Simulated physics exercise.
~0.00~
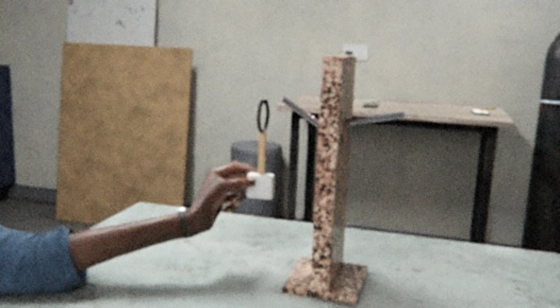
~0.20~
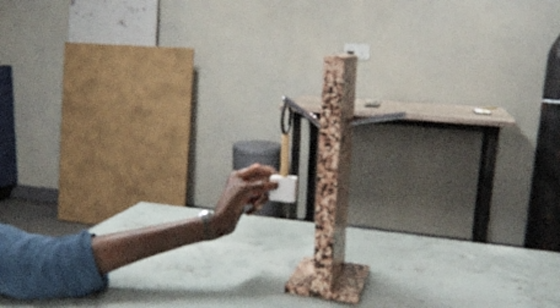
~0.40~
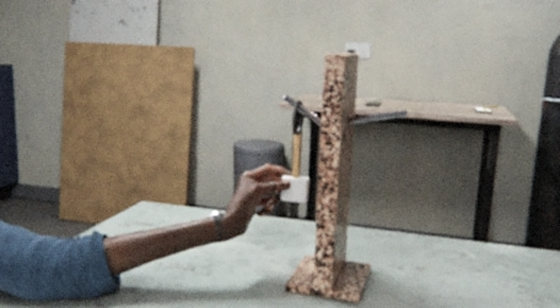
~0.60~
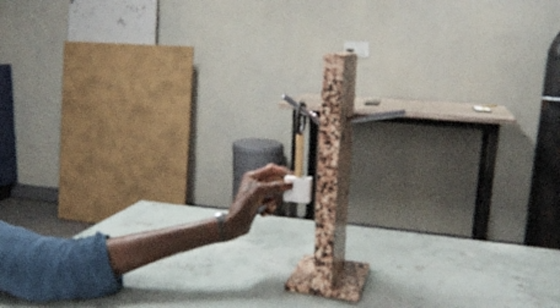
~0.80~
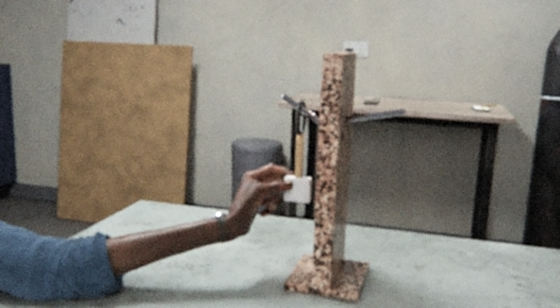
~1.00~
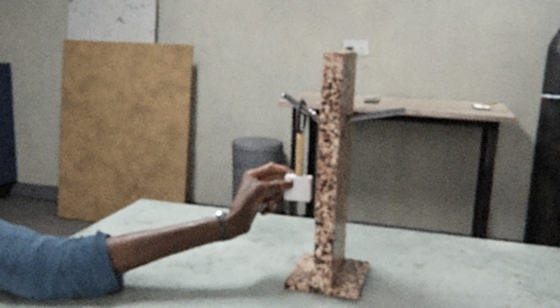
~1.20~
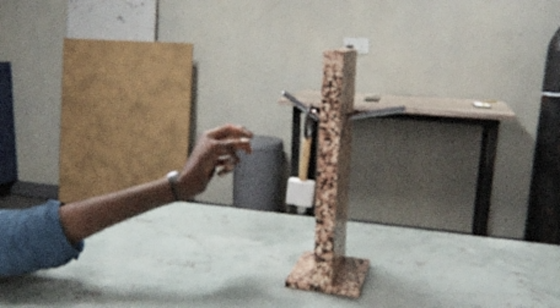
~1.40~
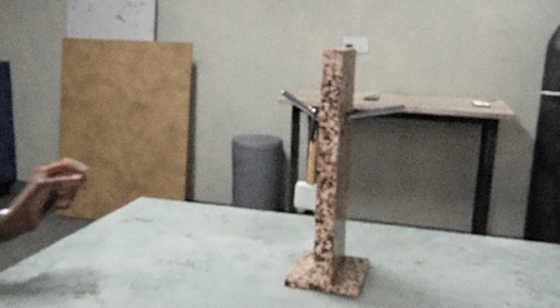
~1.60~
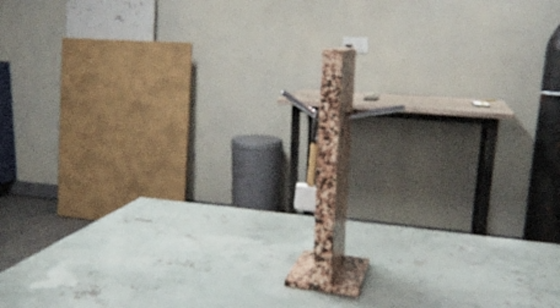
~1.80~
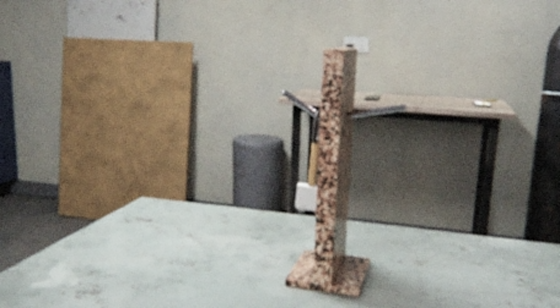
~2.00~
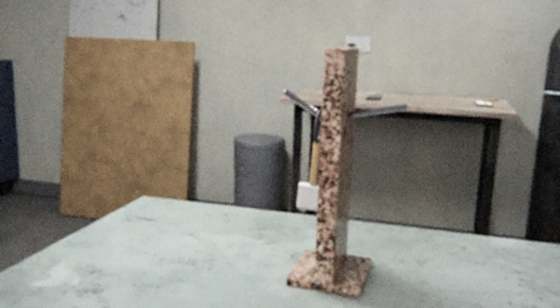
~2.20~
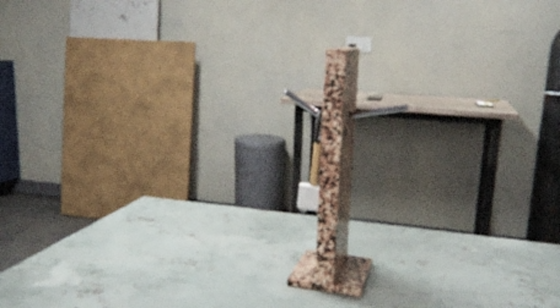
Hand hanging a white brush by its ring on a speckled peg stand, letting go and withdrawing left, the brush staying hooked.
